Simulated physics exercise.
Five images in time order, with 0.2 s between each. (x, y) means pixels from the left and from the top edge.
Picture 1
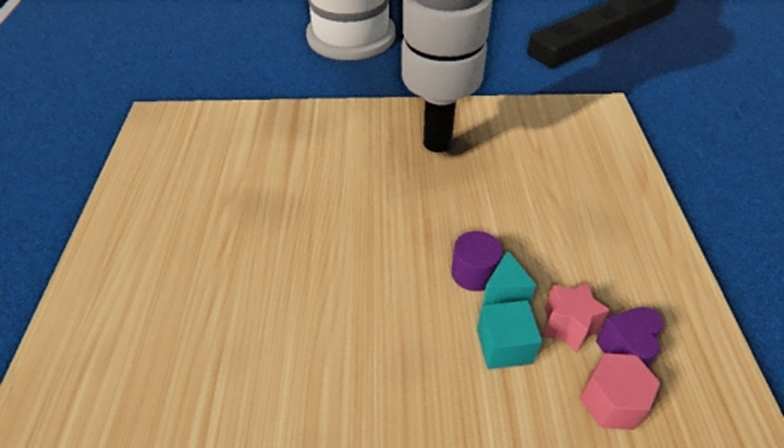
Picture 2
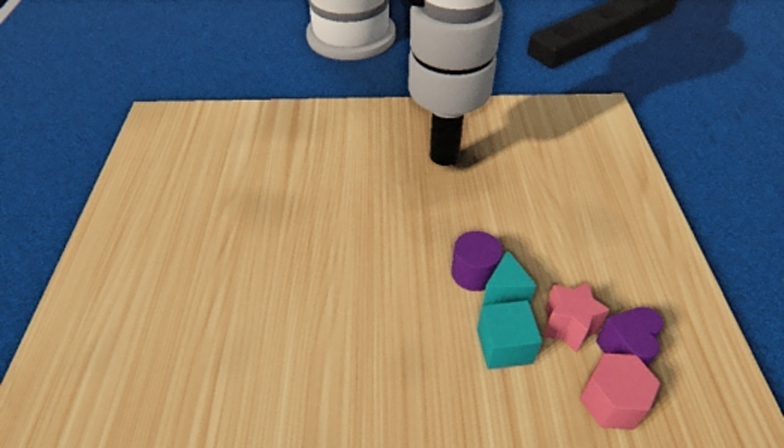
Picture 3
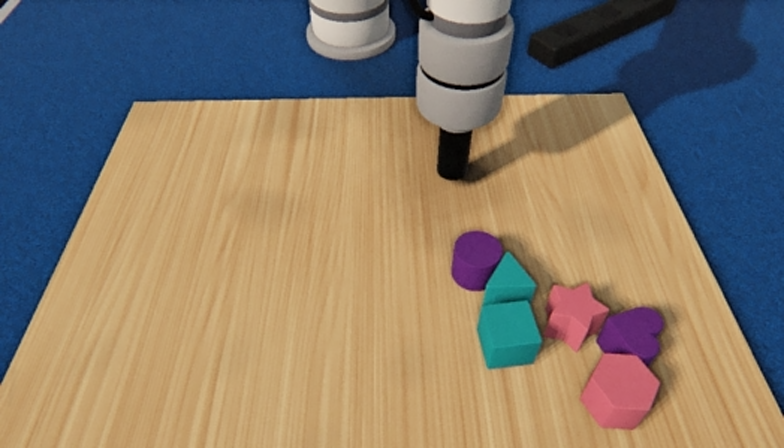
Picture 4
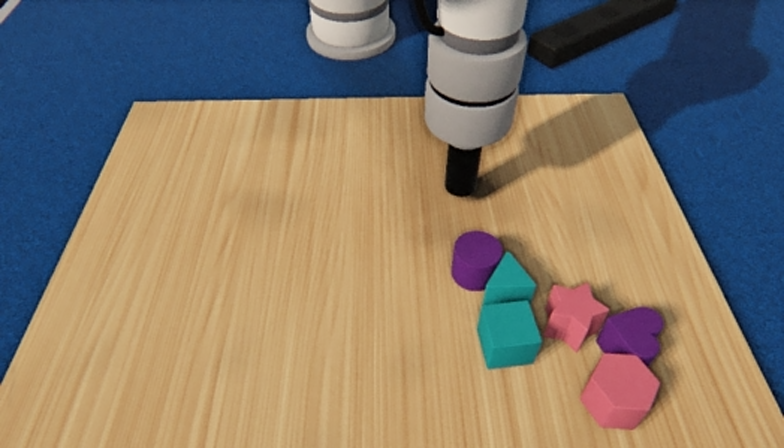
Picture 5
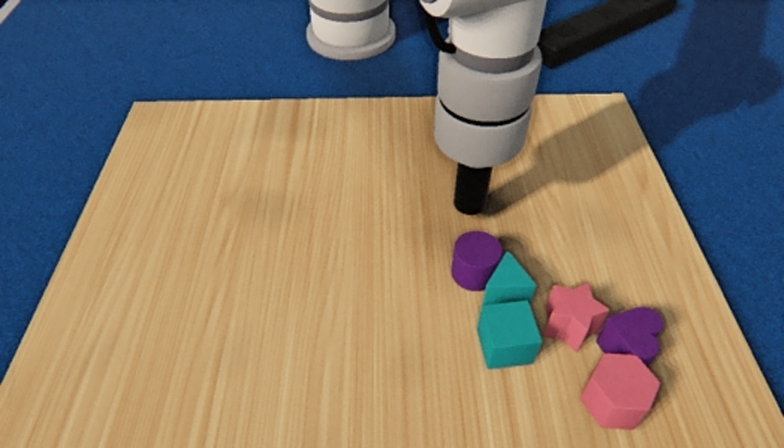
Robotic arm with a black rod moving gradually down and slightly right over a wooden board, nearing a motionless purple cylinder.
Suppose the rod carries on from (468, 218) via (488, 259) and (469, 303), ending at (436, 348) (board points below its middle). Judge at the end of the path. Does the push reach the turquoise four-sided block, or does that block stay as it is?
When the path is over, the turquoise four-sided block is still on its spot.
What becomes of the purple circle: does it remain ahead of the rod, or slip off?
It stays ahead.
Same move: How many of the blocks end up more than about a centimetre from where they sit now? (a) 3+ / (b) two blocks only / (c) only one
c.
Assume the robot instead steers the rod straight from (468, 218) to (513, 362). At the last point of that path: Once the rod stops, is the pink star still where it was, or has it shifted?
Shifted.
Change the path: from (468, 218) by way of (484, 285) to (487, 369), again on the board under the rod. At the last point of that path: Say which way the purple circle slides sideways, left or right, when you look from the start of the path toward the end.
The shift is rightward.
On the path given first. One third of the way, rod at (490, 245); purple circle at (474, 263); turquoise triangular block at (513, 276).
Two thirds of the way, rod at (472, 290); purple circle at (443, 305); turquoise triangular block at (515, 278).
At the end, rod at (437, 335); purple circle at (396, 345); turquoise triangular block at (515, 278); turquoise four-sided block unmoved.
